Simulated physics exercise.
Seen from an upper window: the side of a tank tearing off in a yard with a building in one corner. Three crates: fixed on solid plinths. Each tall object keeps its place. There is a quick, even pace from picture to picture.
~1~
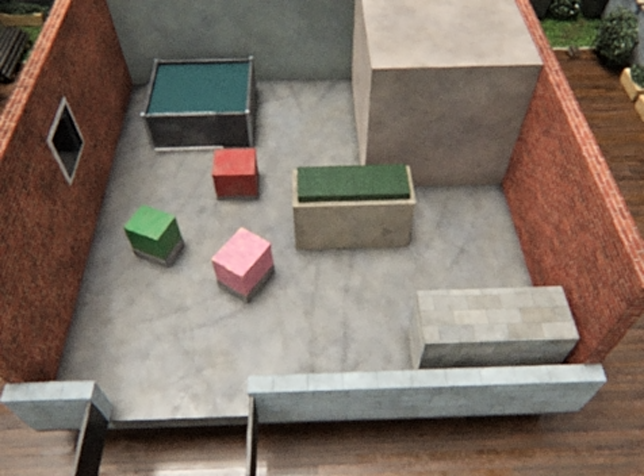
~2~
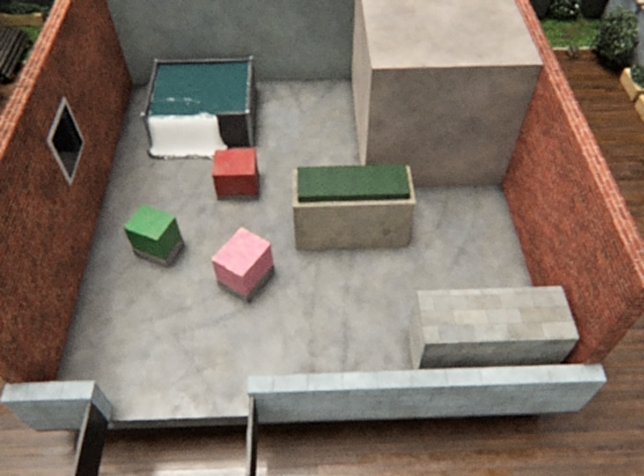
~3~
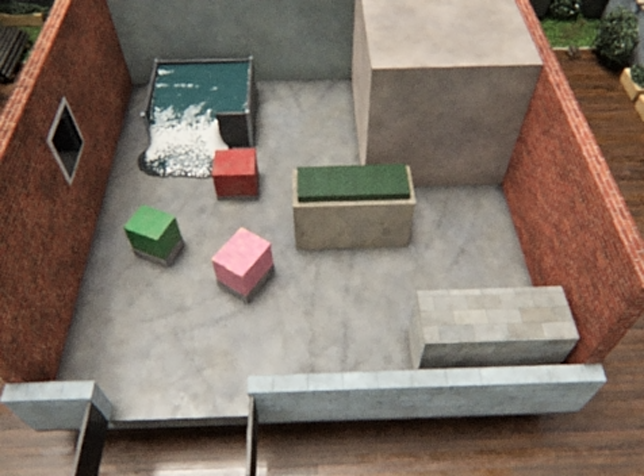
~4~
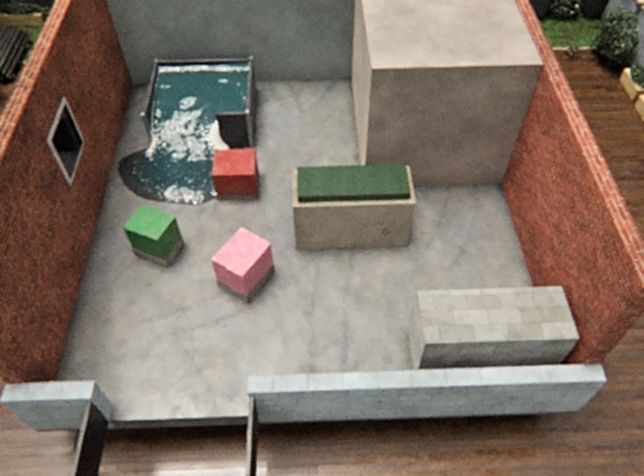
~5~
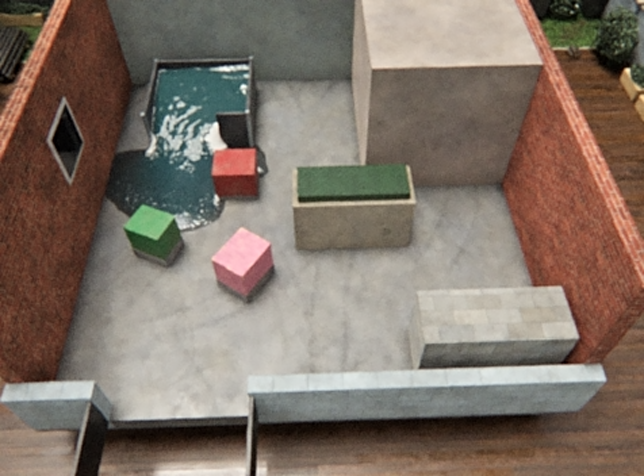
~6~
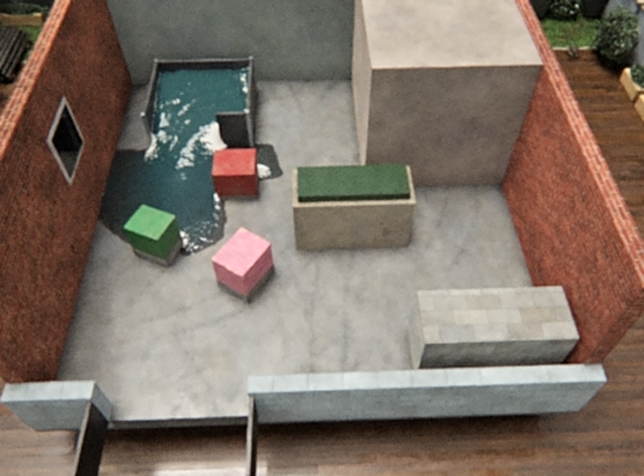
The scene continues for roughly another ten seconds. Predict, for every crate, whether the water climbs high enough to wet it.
Result: The pink crate is left wet. The green crate is left wet. The red crate is left wet.
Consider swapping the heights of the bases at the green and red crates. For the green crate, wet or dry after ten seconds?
The green one gets flooded.
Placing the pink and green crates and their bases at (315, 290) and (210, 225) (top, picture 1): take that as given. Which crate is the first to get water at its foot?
From the scene, I'd name the one in red.
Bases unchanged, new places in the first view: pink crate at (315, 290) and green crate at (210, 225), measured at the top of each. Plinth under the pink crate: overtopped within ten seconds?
The pink crate is untouched.
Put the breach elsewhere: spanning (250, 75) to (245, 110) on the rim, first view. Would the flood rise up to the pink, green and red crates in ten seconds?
I'd expect the pink crate remains untouched, the green crate remains untouched, and the red crate goes wet.
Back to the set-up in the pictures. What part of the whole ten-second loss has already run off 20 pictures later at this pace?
Near 30 in a hundred.
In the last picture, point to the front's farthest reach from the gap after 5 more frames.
Front's tip: Near (205, 376).
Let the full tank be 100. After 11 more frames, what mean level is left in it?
By my count, 36 per cent.
A moment on, water covers 30 % of the floor; the pink crate water round its plinth, the green crate water round its plinth, the red crate water round its plinth.
Next, water covers 40 % of the floor; the pink crate water round its plinth, the green crate water round its plinth, the red crate water round its plinth.
Then, water covers 55 % of the floor; the pink crate water round its plinth, the green crate water round its plinth, the red crate water round its plinth.
Later, water covers 70 % of the floor; the pink crate water round its plinth, the green crate water round its plinth, the red crate water round its plinth.
In the end, water covers 90 % of the floor; the pink crate was topped, the green crate was topped, the red crate was topped.
